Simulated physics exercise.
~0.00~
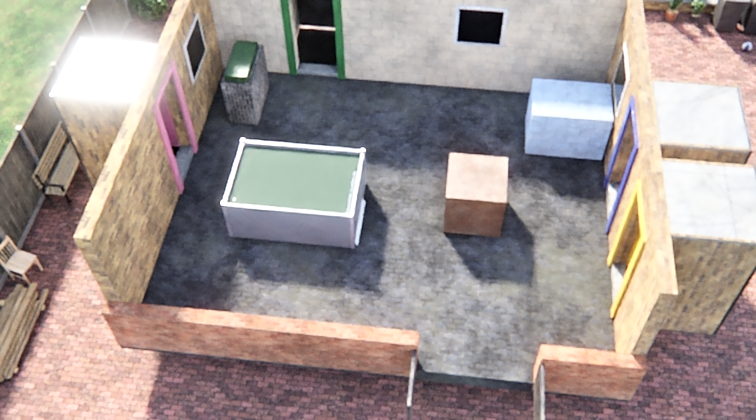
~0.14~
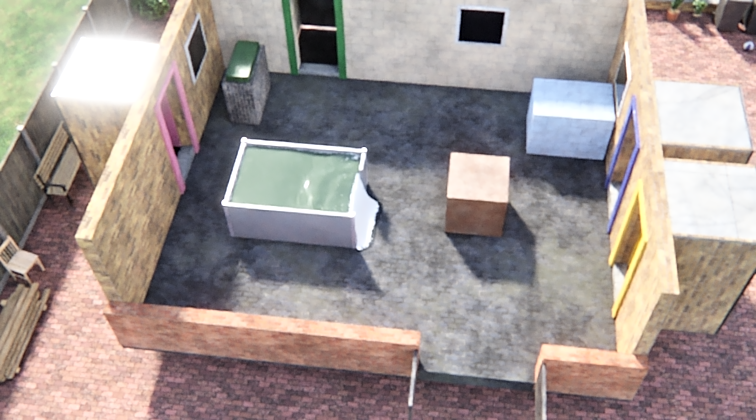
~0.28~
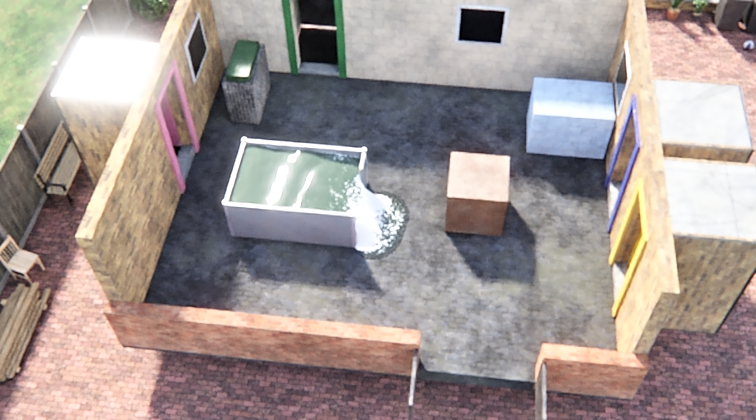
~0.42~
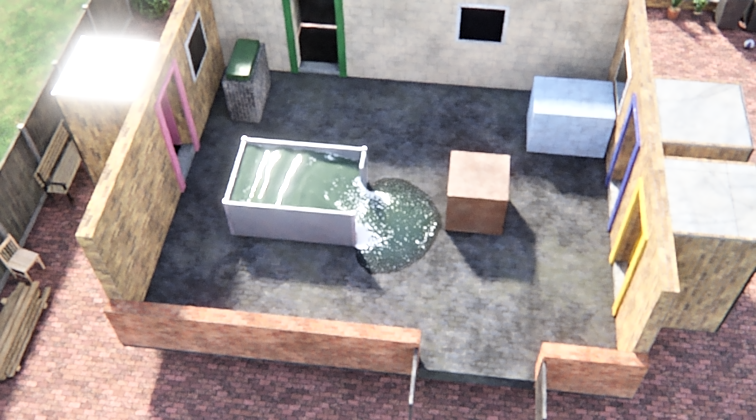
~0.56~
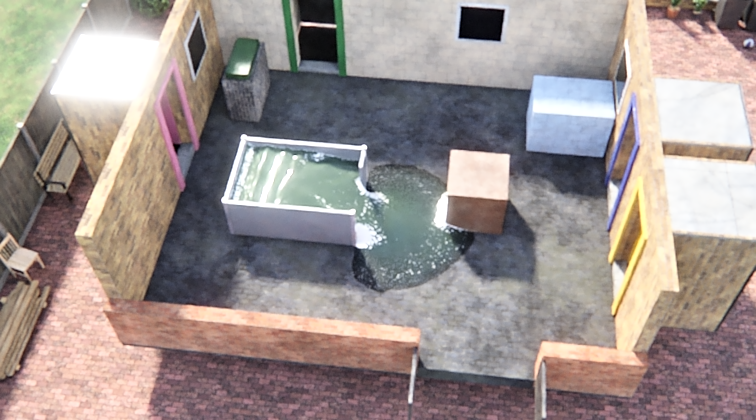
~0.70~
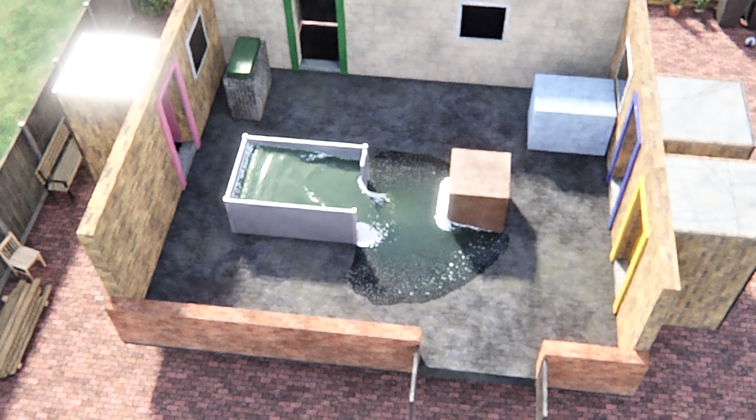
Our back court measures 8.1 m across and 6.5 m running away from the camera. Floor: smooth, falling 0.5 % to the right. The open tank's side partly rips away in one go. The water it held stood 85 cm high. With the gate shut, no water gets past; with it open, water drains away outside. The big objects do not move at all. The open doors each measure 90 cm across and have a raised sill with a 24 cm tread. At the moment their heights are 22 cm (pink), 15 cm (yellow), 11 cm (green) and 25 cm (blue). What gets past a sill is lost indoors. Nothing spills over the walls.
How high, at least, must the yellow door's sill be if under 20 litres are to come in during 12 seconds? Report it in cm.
I would say about 18 cm.
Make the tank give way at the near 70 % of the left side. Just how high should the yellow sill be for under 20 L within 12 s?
Then the minimum is about 9.5 cm.
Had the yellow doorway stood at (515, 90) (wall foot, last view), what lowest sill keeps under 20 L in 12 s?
Roughly 9.0 cm.
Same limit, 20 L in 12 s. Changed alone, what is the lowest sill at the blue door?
I'd raise blue to close to 6.5 cm.
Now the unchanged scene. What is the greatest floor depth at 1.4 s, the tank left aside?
About 46 cm at most.
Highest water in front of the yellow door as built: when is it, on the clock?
Peak time: Around 2.4 s.
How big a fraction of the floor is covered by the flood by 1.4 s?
Close to 30 per cent is wet.
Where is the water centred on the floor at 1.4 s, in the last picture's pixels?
(356, 216), roughly.
After 1.4 s water covers 30 % of the floor, deepest (46 cm) near (446, 216); 18 cm at the yellow door, 0 litres in over its 15 cm sill.
After 3.0 s water covers 50 % of the floor, deepest (30 cm) near (599, 372); 21 cm at the yellow door, 31 litres in over its 15 cm sill.
After 12.0 s water covers 75 % of the floor, deepest (8 cm) near (227, 64); 6 cm at the yellow door, 48 litres in over its 15 cm sill.
At the yellow door as built, the water arrived by 1.3 s and peaked near 23 cm at 2.4 s.
Run again over the same 12 s with other heights there, 42 litres in over 15.5 cm, 6 litres over 21 cm. The limit of 20 litres is kept from about 18 cm up.
